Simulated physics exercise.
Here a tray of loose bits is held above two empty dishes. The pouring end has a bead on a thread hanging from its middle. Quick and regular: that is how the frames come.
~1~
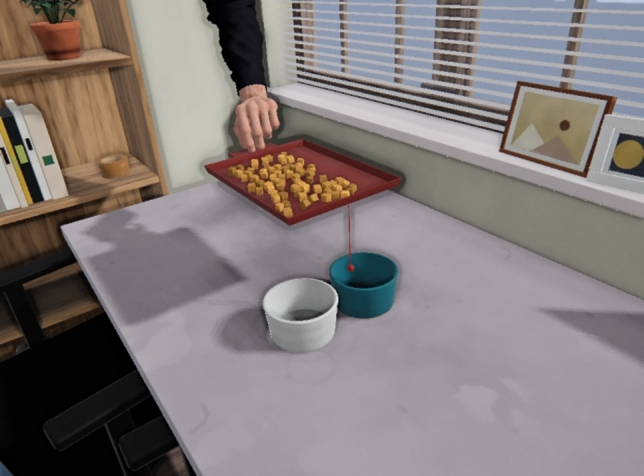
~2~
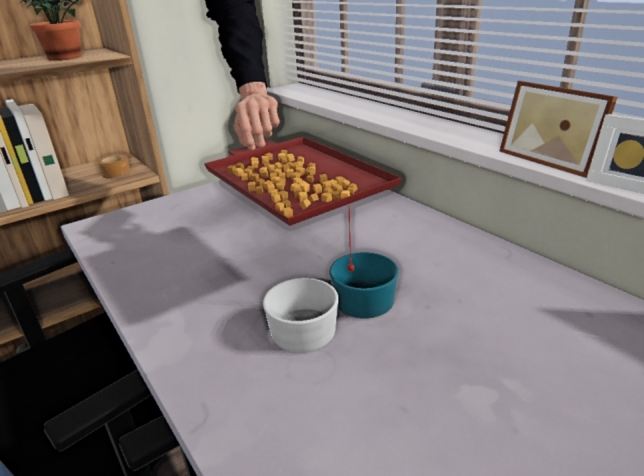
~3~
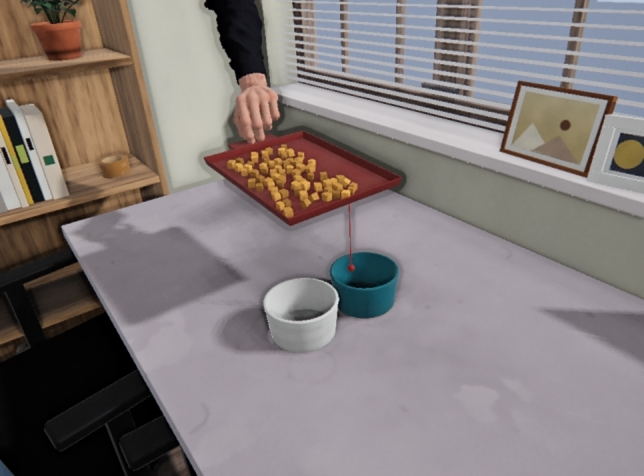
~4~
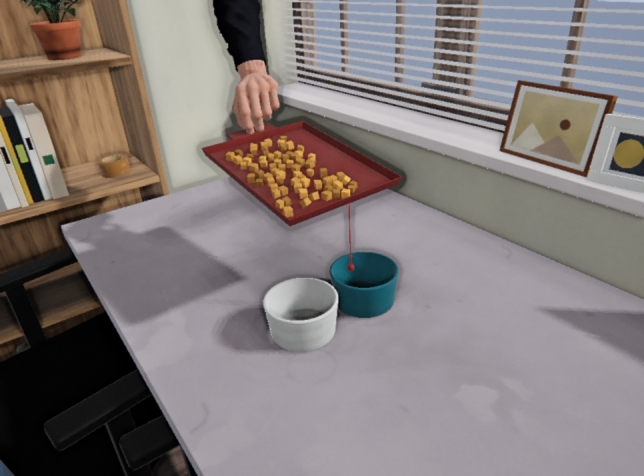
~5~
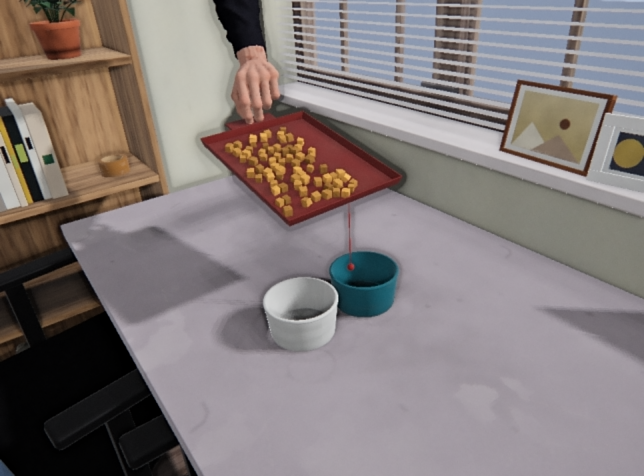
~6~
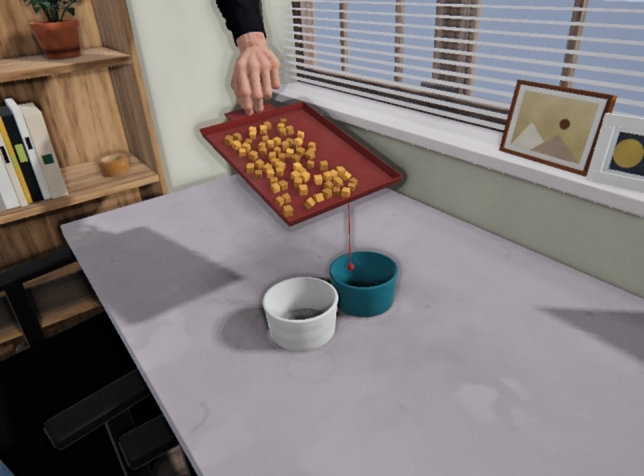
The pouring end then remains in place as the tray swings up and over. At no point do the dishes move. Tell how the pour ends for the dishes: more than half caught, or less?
The dishes will fail to catch most of it.
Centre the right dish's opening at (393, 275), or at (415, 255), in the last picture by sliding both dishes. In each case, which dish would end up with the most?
Place 1: The one on the left side; place 2: The one on the left side.
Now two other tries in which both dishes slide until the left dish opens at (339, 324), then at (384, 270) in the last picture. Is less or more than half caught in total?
Taking them in turn, it's beyond half and then short of half.
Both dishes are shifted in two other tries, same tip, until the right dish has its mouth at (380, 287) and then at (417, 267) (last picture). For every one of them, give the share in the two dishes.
First position: Some 80 %; second position: Some 60 %.
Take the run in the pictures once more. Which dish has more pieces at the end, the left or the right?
The one you want is the left of the two.
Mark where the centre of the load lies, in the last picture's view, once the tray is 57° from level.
Near (320, 189).
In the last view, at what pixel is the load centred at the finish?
Roughly at (351, 346), give or take.
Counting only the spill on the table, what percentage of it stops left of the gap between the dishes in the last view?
It comes to about 20 percent.
Soon after the last picture, tray tipped steeply; nearly all on the tray; a stray few in the air.
A little later, tray tipped right over; nearly all on the tray; a stray few in the left dish; a small part outside both.
Later still, tray tipped past a quarter turn; about a quarter in the left dish; a small part in the right dish; about two thirds outside both.
At rest, tray tipped past a quarter turn; about a quarter in the left dish; a small part in the right dish; about two thirds outside both.
